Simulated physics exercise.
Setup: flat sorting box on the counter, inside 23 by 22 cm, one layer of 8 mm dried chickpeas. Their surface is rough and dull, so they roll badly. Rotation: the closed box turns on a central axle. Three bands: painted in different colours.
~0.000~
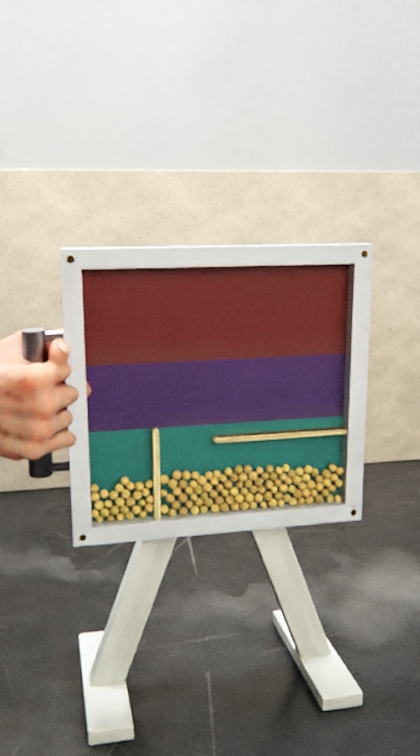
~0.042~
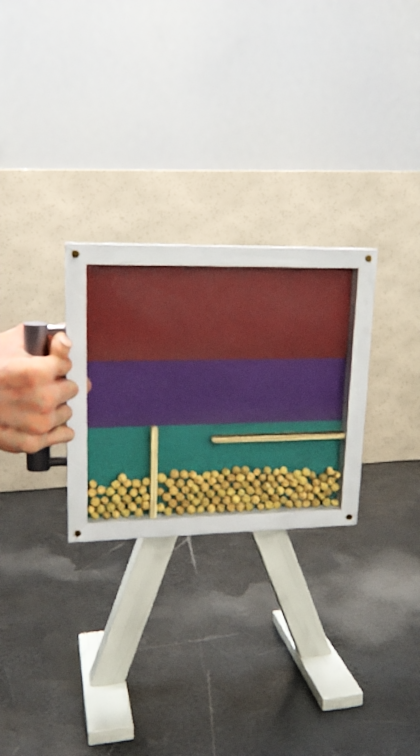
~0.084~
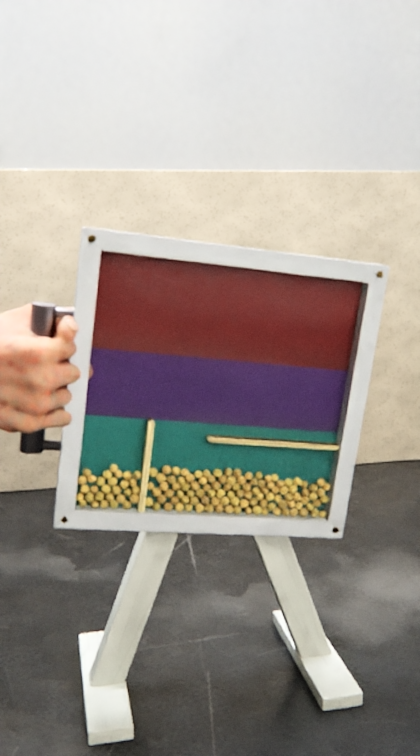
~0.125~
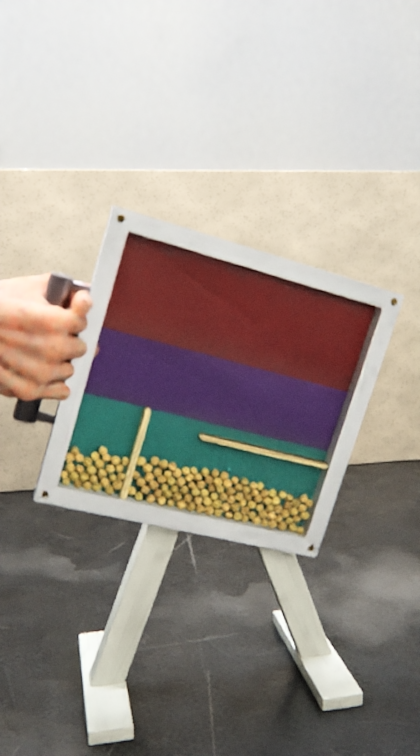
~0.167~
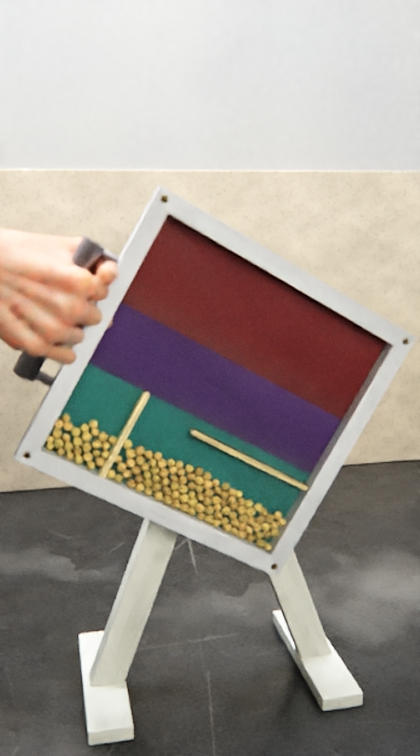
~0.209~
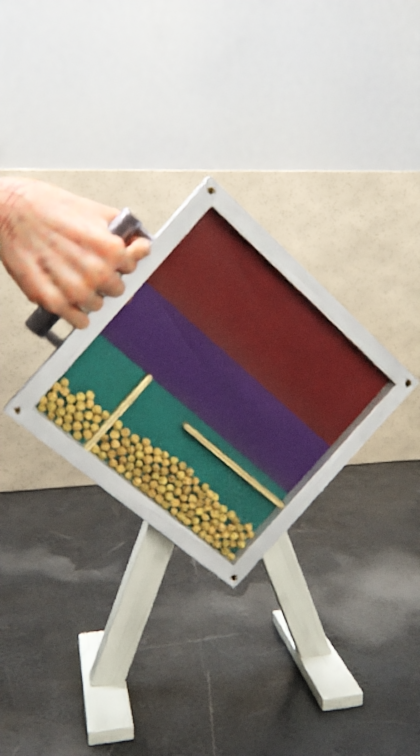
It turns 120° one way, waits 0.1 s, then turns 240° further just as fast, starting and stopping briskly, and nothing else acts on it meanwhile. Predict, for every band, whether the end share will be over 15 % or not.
Red band: Not over; purple band: Not over; turquoise band: Over.
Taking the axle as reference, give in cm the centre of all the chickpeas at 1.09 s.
Roughly 1 cm to the right and 5 cm up.
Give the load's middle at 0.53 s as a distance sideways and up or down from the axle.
8 cm left, 1 cm above.
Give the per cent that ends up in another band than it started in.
Something near 0 per cent end up elsewhere.
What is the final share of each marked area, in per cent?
The red band ends with 0 percent, the purple band with 0 percent and the turquoise band with 100 percent.
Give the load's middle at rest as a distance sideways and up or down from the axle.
It lies close to 2 centimetres left and 9 centimetres below.
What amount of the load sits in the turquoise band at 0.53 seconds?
Around 90 percent of the load.
After 0.53 s, it stands 120° clockwise; the chickpeas' middle is 8 cm left of and 1 cm above the centre; purple 10 %, turquoise 90 %.
After 1.09 s, it has come round 241° clockwise; the chickpeas' middle is 1 cm right of and 5 cm above the centre; red 20 %, turquoise 75 %.
After 1.55 s, it has come round 360° clockwise; the chickpeas' middle is 3 cm left of and 8 cm below the centre; purple 5 %, turquoise 95 %.
Settled by 2.5 s, it has come round 360° clockwise; red 0 %, purple 0 %, turquoise 100 %.
